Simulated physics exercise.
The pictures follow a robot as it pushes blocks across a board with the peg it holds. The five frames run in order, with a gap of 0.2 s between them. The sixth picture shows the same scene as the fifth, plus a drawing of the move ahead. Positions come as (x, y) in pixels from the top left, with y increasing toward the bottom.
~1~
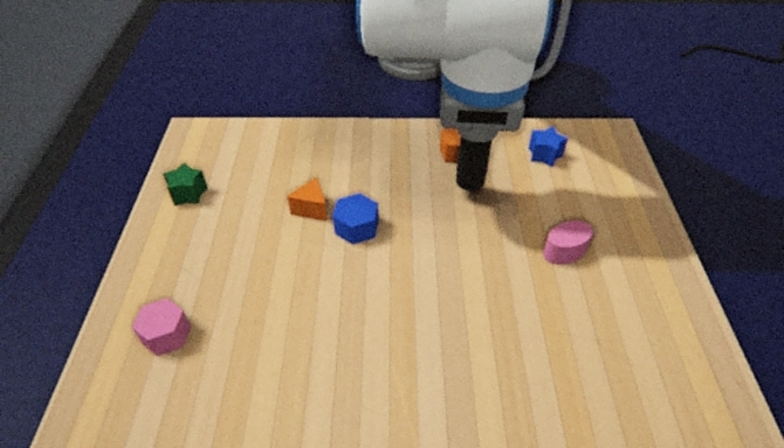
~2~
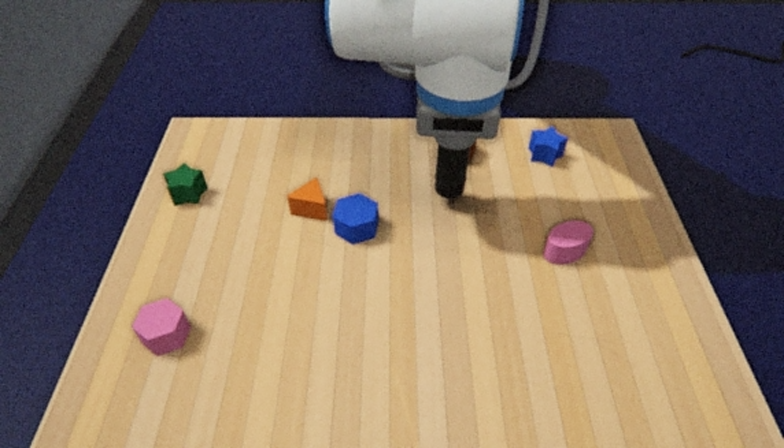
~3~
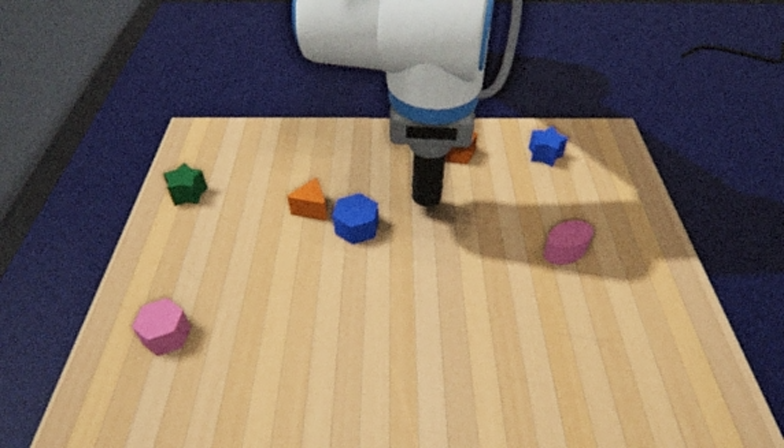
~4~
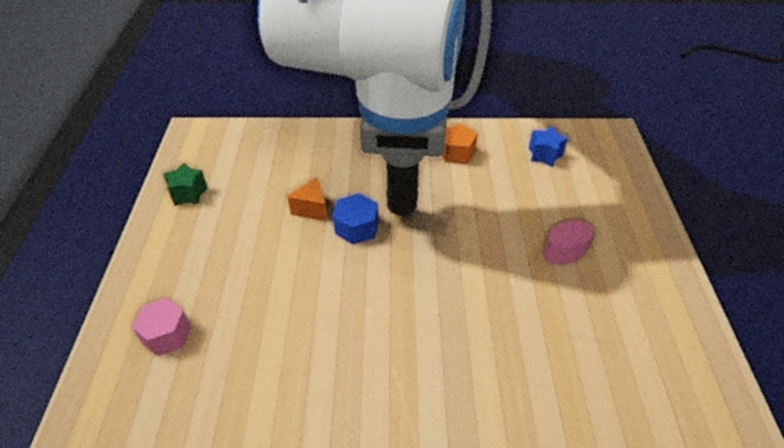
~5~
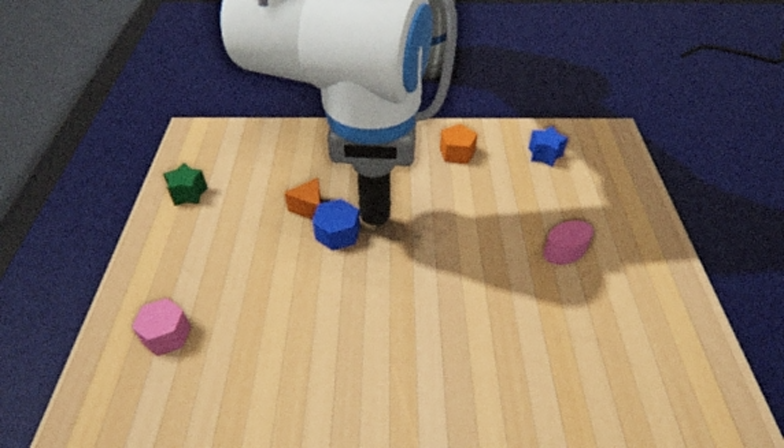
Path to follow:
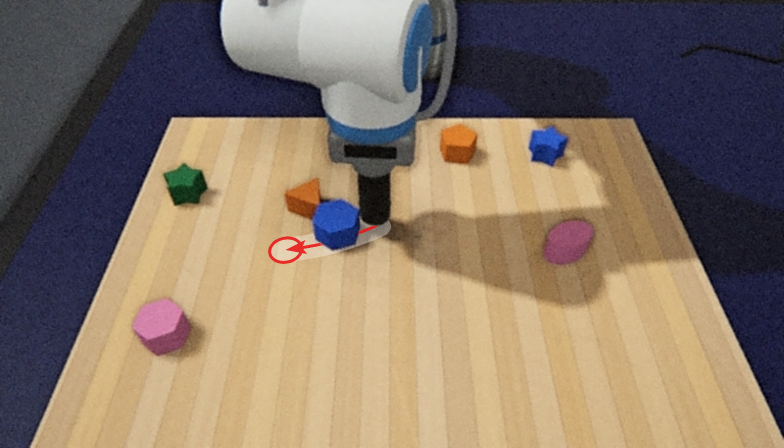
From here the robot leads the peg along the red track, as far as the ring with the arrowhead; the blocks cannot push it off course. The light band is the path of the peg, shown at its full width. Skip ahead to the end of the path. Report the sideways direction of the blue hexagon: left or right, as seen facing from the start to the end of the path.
That's a shift to the right.
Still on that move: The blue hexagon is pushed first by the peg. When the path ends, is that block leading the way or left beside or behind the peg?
In front, I predict.
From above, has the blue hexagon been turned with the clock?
The answer is yes.
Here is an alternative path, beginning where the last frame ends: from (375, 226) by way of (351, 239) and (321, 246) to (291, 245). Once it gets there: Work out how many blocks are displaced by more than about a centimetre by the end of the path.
I foresee one block being moved.
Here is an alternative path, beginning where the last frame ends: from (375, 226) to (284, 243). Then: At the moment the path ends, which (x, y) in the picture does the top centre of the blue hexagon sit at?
Its top middle is near (248, 244).
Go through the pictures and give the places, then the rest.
Peg's lower end at (470, 182); orange triangle at (309, 192); blue hexagon at (356, 209), in the first picture.
Peg at (449, 189); blocks still, in the second picture.
Peg at (427, 197); blocks still, in the third picture.
Peg at (402, 206); blocks still, in the fourth picture.
Peg at (375, 215); orange triangle at (307, 191); blue hexagon at (336, 215), in the fifth picture.
Drawn move, from (375, 226) by way of (348, 237) and (317, 245) to (286, 250).
The first path, step by step. One third of the way, peg at (345, 226); blue hexagon at (304, 224).
Two thirds of the way, peg at (314, 234); blue hexagon at (272, 229), turned 20° clockwise.
At the end, peg at (283, 239); orange triangle still; blue hexagon at (241, 231), turned 25° clockwise.
